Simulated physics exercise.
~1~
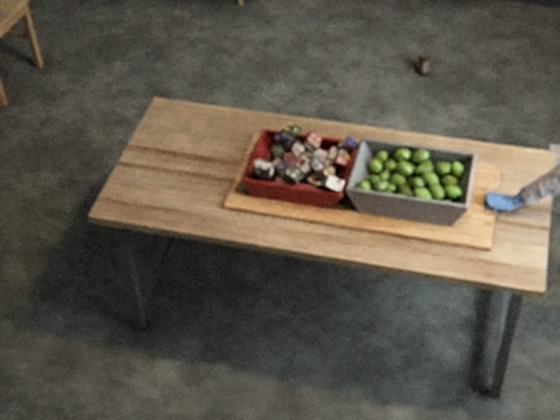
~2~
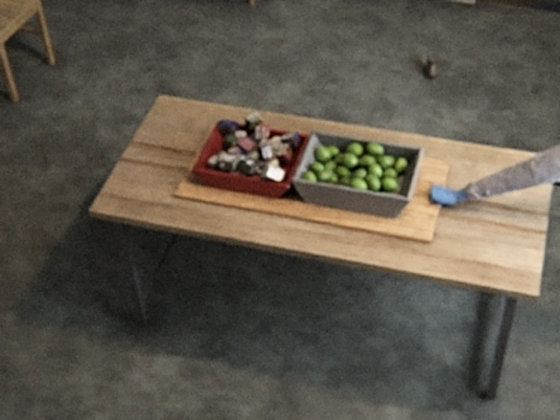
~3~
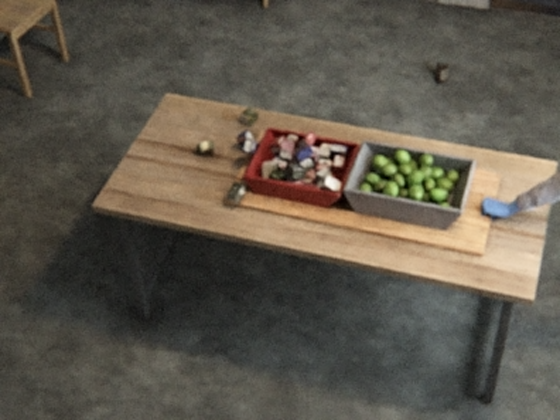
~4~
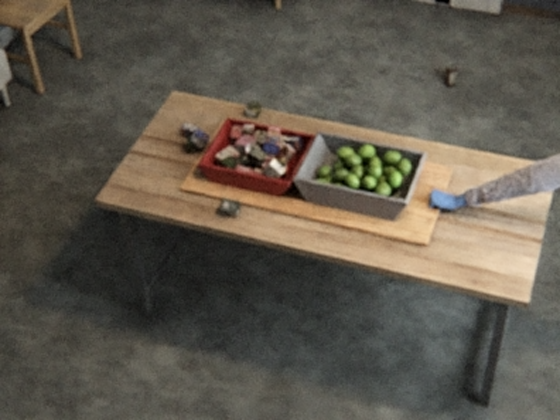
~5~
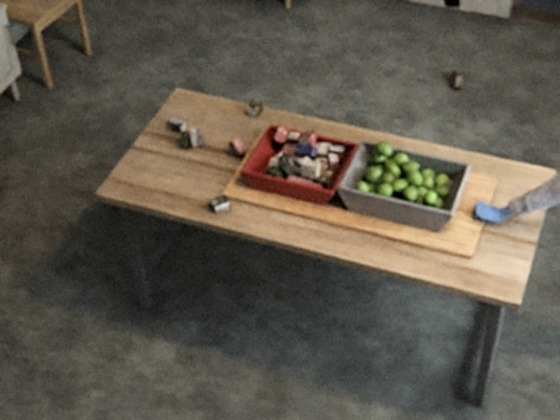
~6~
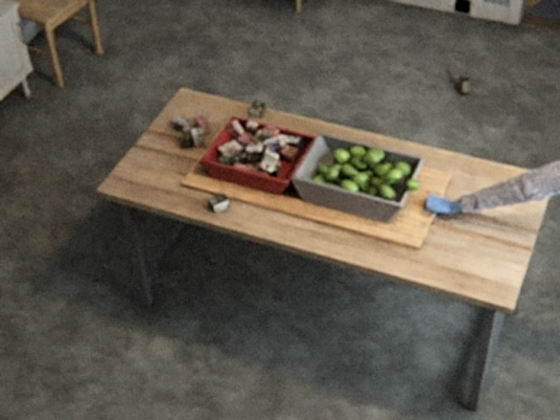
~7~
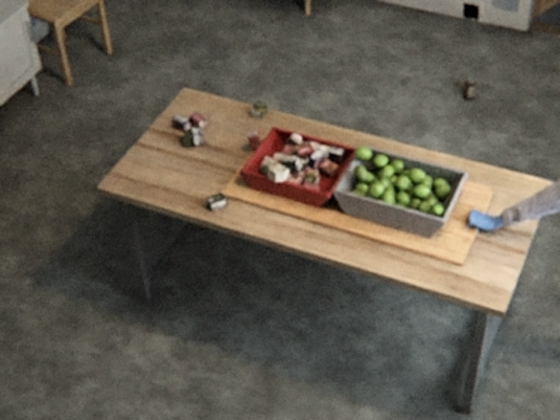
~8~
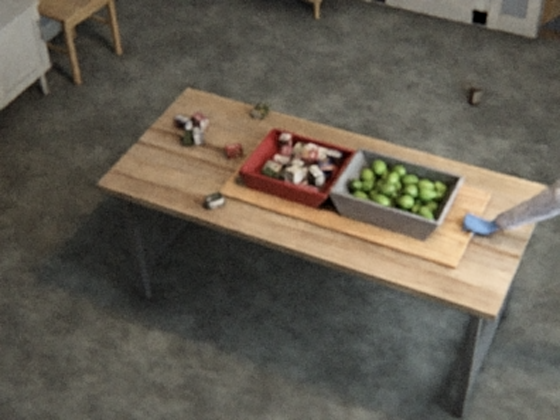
A blue-gloved hand at the right shakes a board back and forth along a wooden table, seen from above in a room with a dark grey floor. Fixed to the board are a red container of small mixed-colour cartons on the left and a grey container of green limes on the right. The hand pushes the load left, then pulls it back right, and several cartons land on the table. Two more such strokes follow, and a few more cartons escape leftward. The load stops near its start, with the limes still in their container and cartons scattered at left.
